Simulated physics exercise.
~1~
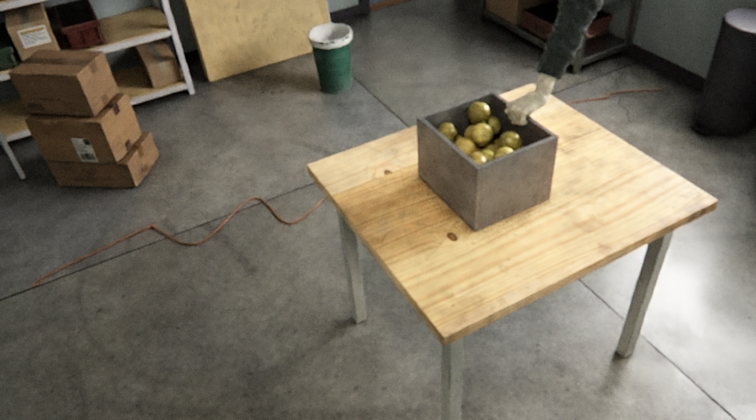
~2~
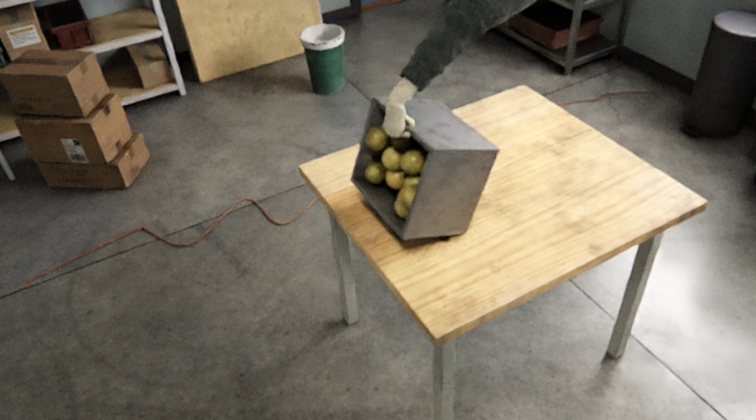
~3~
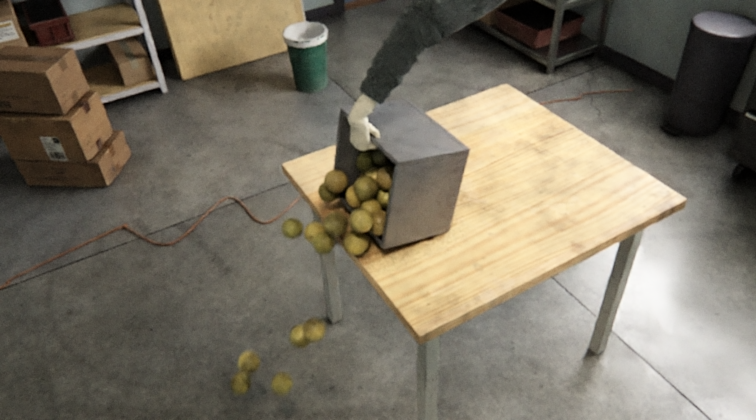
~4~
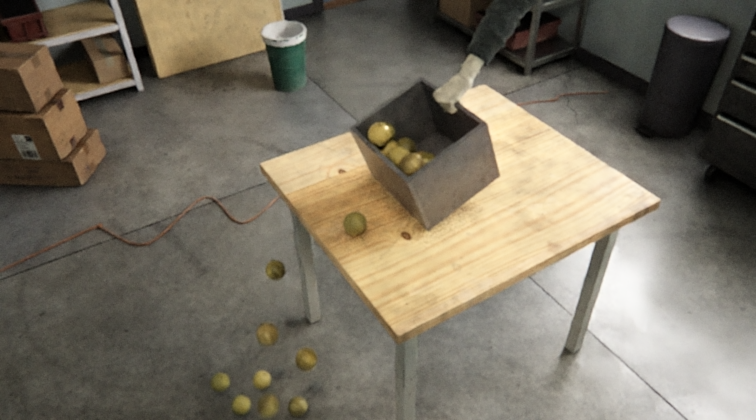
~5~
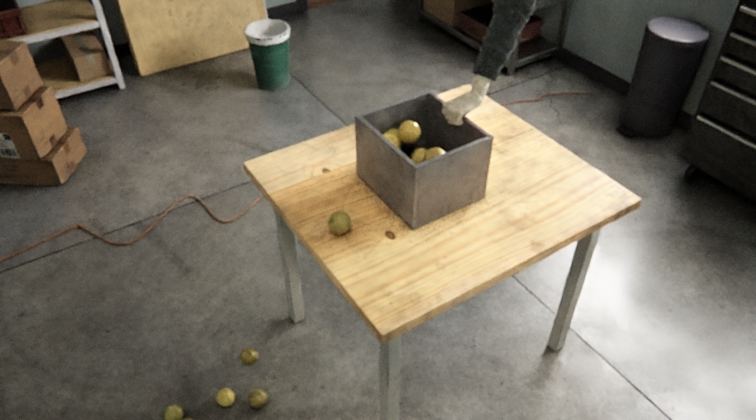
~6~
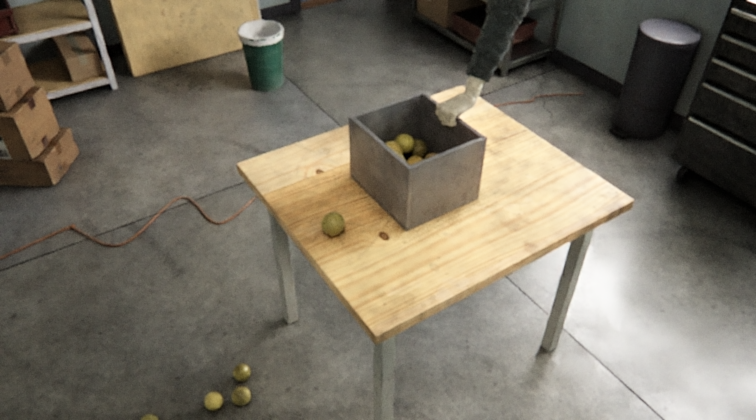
A grey tray, deep like a box and filled with round yellow apples, stands on a wooden table in a workshop, a gloved hand at its rim. The hand tips it steeply to the left, and the apples slide toward its open side. Several spill out, tumbling over the table's edge and dropping to the concrete floor. The hand then tilts the tray back and sets it flat. Some apples remain inside, one rests on the tabletop, and others lie scattered on the floor below.
